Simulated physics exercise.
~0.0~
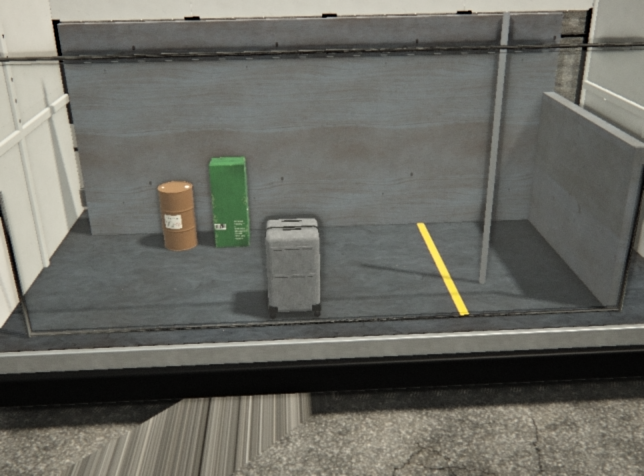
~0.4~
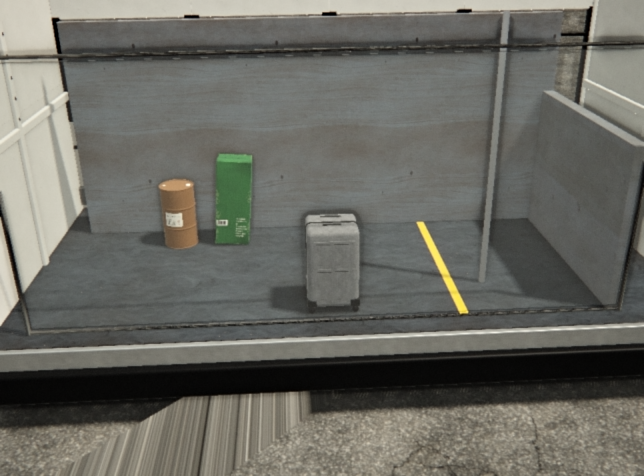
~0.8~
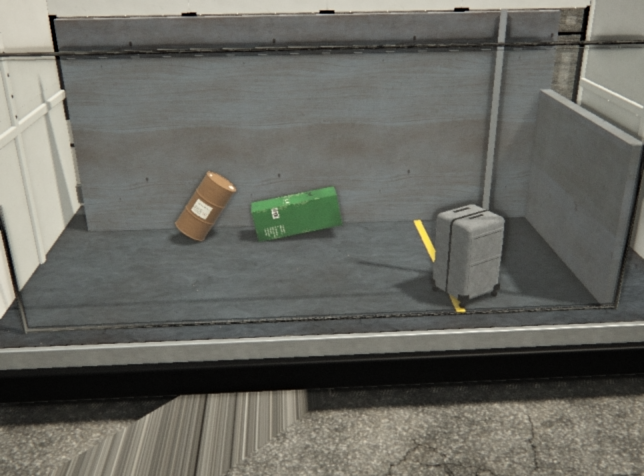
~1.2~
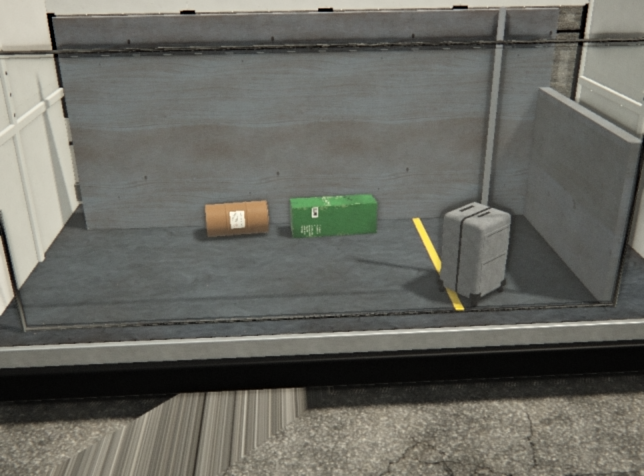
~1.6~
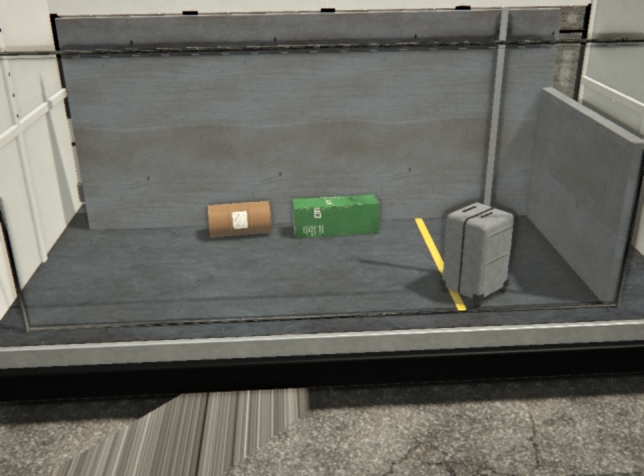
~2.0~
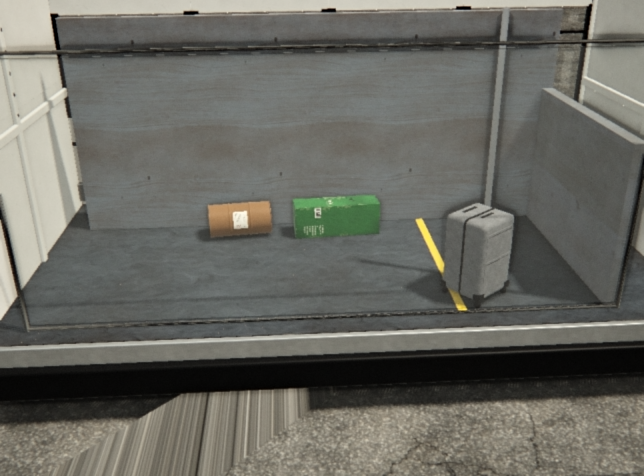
Grey wheeled case rolling right across a bay floor and past a yellow line, while a green box and brown drum topple short of it.
